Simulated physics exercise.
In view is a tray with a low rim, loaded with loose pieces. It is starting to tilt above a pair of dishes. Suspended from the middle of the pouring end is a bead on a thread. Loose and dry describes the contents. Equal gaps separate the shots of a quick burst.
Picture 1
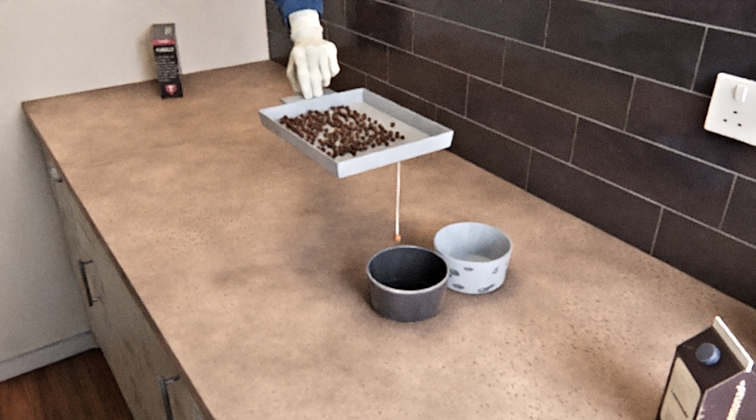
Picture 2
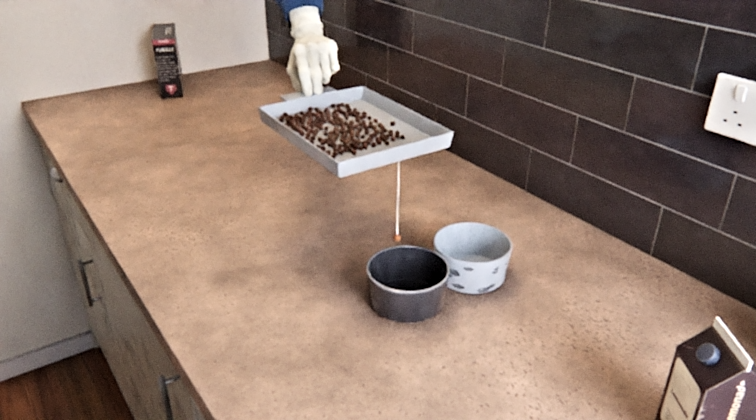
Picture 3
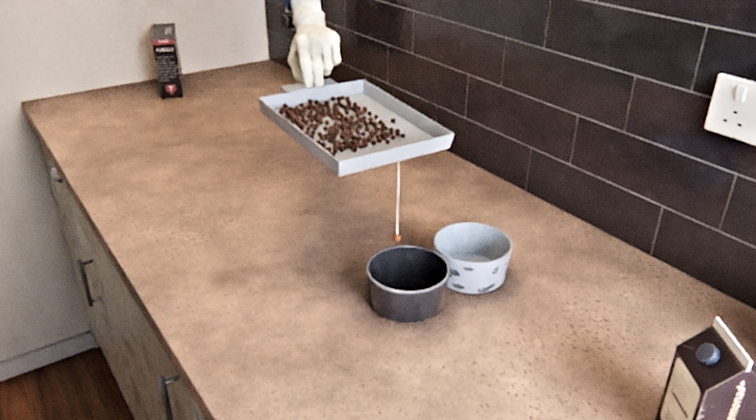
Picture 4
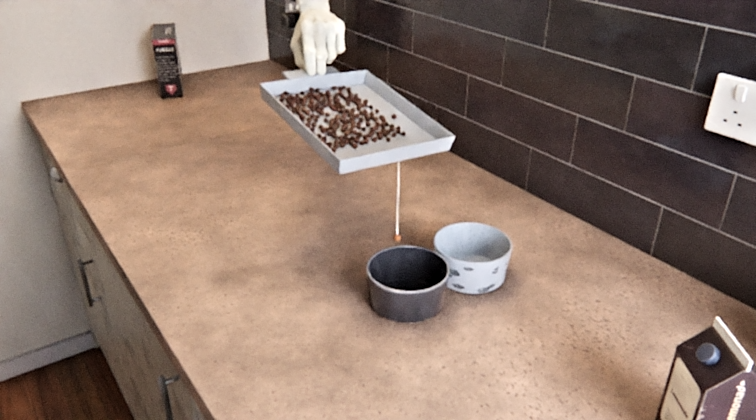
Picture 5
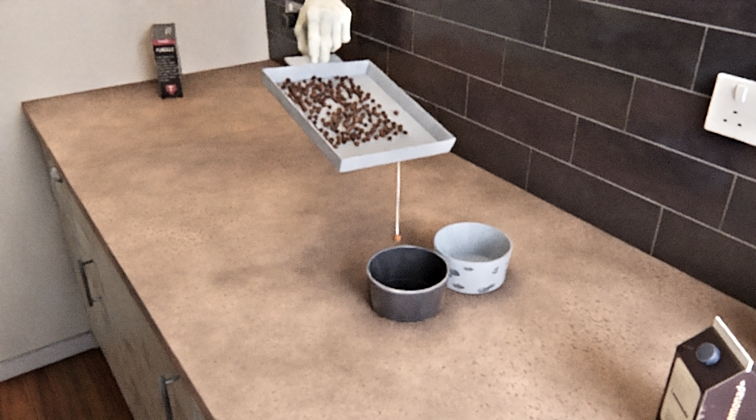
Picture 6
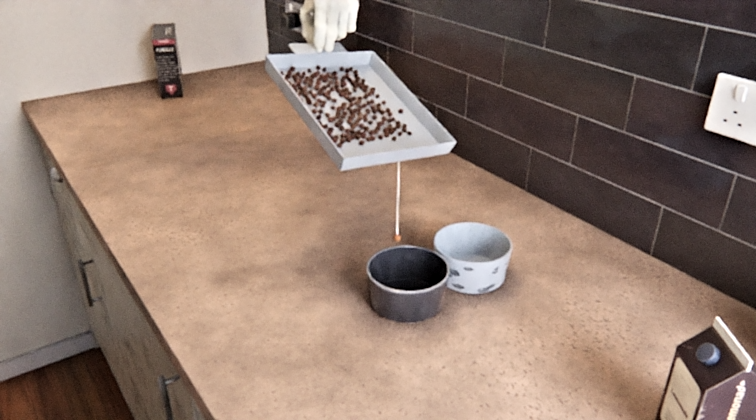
A shallow grey tray scattered with small brown berries starts nearly level above a dark dish and a pale one on a counter, a bead hanging on a thread beneath it. The gloved hand gradually raises the far end, steepening the tray, and the berries begin shifting across it.
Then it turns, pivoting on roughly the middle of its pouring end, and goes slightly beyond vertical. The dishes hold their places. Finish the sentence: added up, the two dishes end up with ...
... over half of it.
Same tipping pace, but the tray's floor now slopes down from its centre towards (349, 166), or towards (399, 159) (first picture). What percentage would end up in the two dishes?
The first try gives close to 0 per cent, the second close to 90 per cent.
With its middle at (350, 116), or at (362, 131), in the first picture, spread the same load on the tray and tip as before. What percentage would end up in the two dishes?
About 90 %, then about 90 %.
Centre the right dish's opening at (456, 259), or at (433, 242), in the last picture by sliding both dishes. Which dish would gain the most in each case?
First try: The right-side dish; second try: The right-side dish.
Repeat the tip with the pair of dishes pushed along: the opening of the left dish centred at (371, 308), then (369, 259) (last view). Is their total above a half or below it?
At place one not up to half; at place two in excess of half.
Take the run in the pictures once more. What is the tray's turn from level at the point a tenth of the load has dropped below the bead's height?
Roughly 80 degrees of tilt.
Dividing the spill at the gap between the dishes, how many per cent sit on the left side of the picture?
About 80 per cent.
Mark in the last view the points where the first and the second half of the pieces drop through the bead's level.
(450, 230), then (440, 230).
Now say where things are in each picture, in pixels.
The first frame shows corners of the pouring end at (339, 162) and (450, 131), level; middle of the load at (336, 131), allspice berries; left dish at (433, 302); right dish at (498, 273); bead on its thread at (397, 238).
The second frame shows corners of the pouring end at (339, 161) and (450, 132), level; middle of the load at (336, 129).
The third frame shows corners of the pouring end at (340, 160) and (451, 133), tipped barely, lowest at the right corner; middle of the load at (337, 124).
The fourth frame shows corners of the pouring end at (342, 159) and (452, 136), tipped a little, lowest at the right corner; middle of the load at (337, 117).
The fifth frame shows corners of the pouring end at (343, 157) and (453, 138), tipped clearly, lowest at the right corner; middle of the load at (340, 110).
The sixth frame shows corners of the pouring end at (345, 156) and (453, 141), tipped clearly, lowest at the right corner; middle of the load at (344, 105), about two thirds on the move; left dish at (433, 302); right dish at (498, 273).
Soon after the last picture, tray tipped steeply; nearly all on the tray; a stray few in the right dish; a small part in the air.
A little later, tray tipped past a quarter turn; about two thirds on the tray; a stray few in the left dish; about a quarter in the right dish; a stray few outside both; a small part in the air.
Later still, tray tipped past a quarter turn; about a quarter in the left dish; about two thirds in the right dish; a small part outside both.
At rest, tray tipped past a quarter turn; about a quarter in the left dish; about two thirds in the right dish; a small part outside both.
